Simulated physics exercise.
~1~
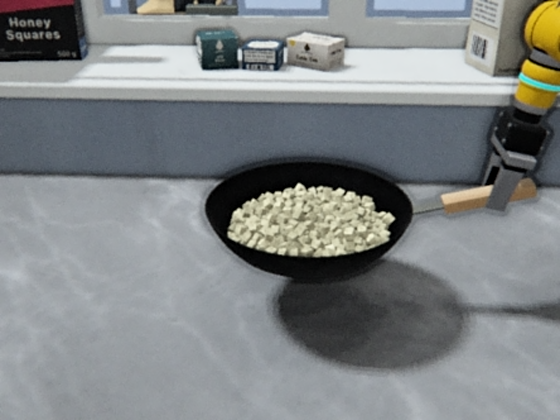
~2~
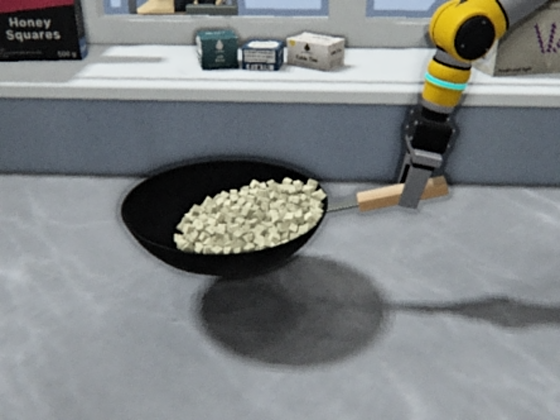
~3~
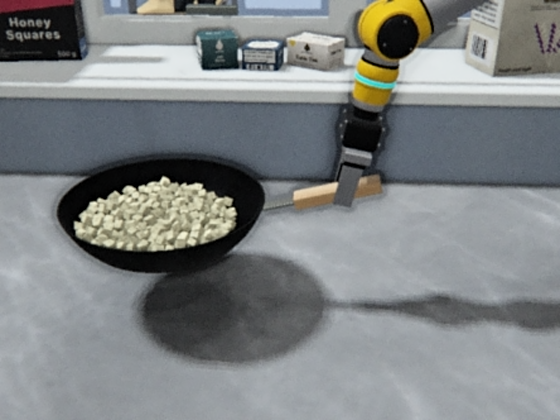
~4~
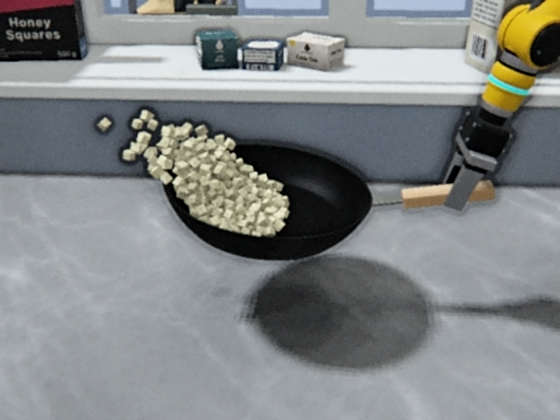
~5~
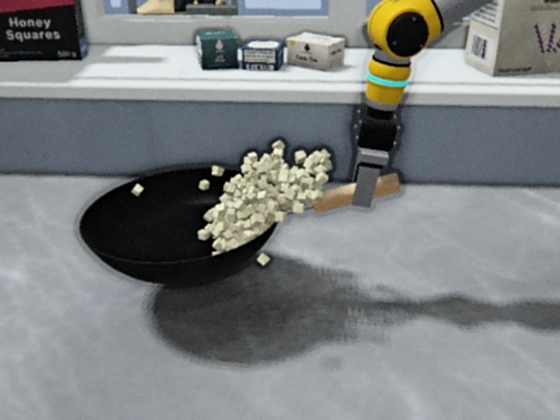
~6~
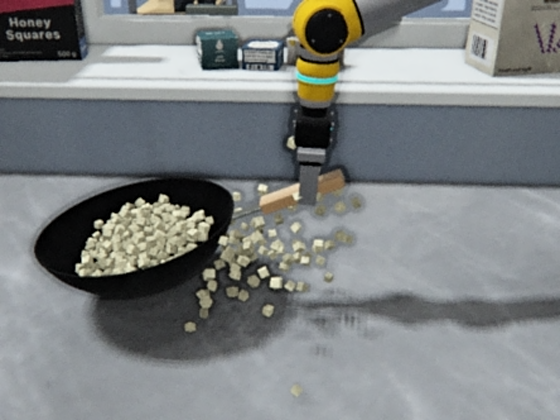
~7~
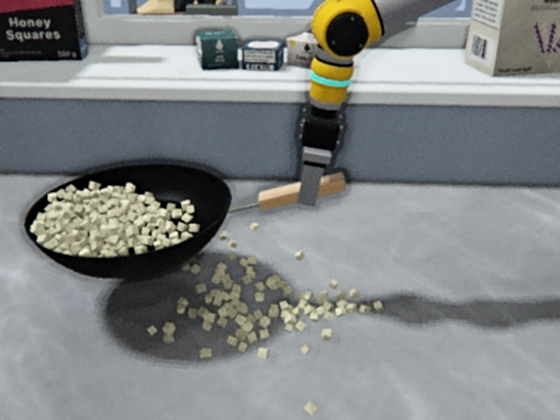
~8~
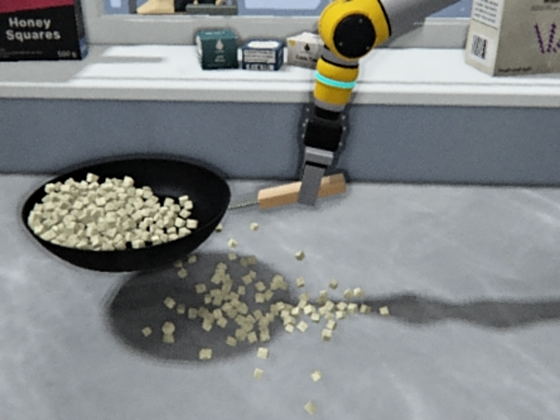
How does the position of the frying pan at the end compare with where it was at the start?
The frying pan ends up well to the left of where it began, still held above the counter by the robot arm.
